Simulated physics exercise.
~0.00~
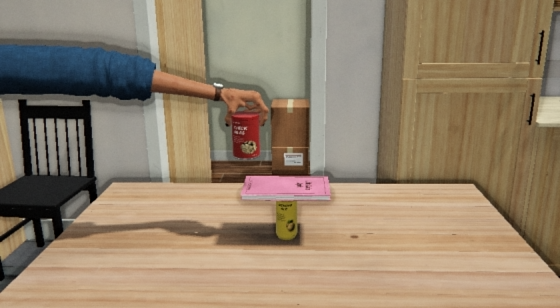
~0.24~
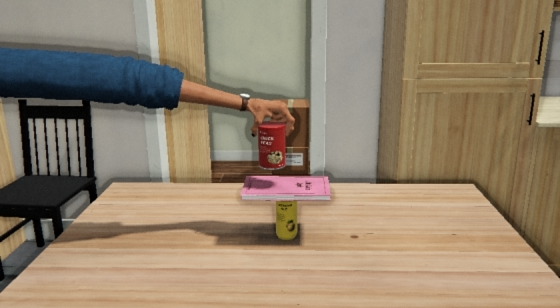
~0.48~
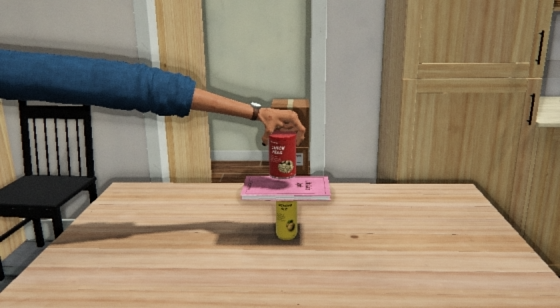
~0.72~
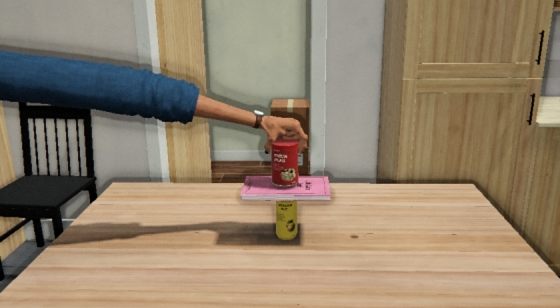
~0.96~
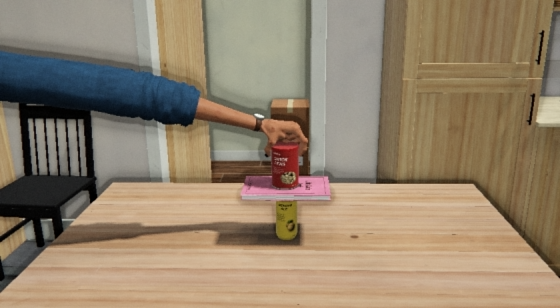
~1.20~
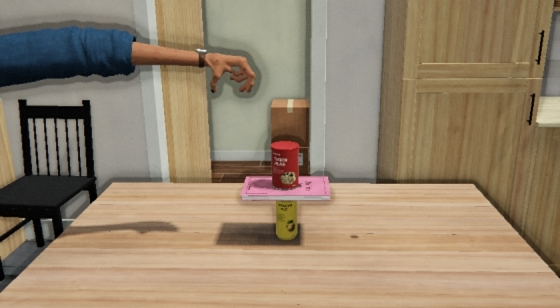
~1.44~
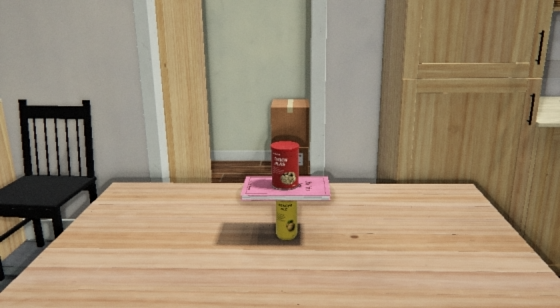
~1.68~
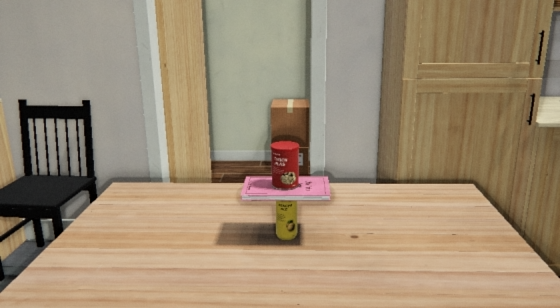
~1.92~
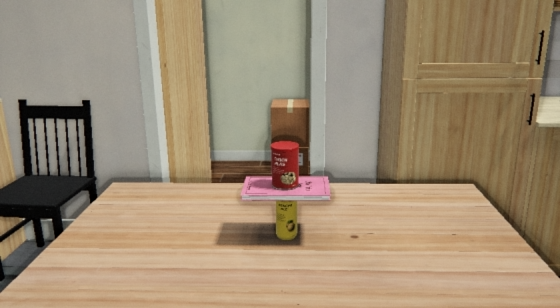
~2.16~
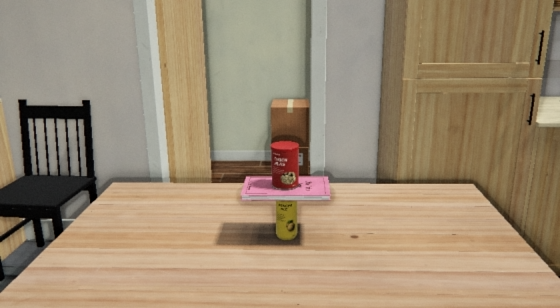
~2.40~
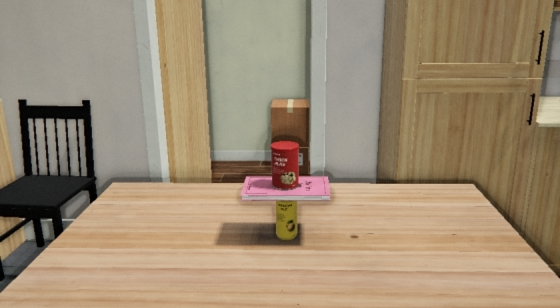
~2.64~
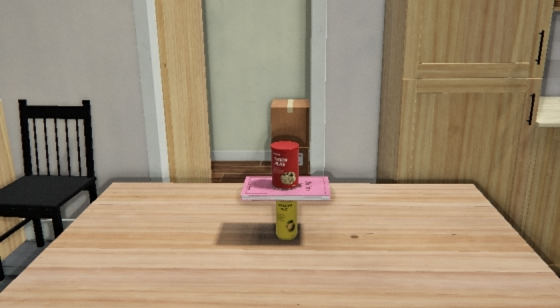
At first, a hand reaching in from the left holds a red tin above and slightly left of a pink book, which lies flat on top of an upright yellow can on a wooden table. The arm, in a blue sleeve, moves the tin to the right and lowers it onto the middle of the book. The fingers stay on the tin briefly, then let go, and the hand draws back to the left and out of view. The tin stays upright where it was set. At the end, the tin, book and can remain stacked and still.
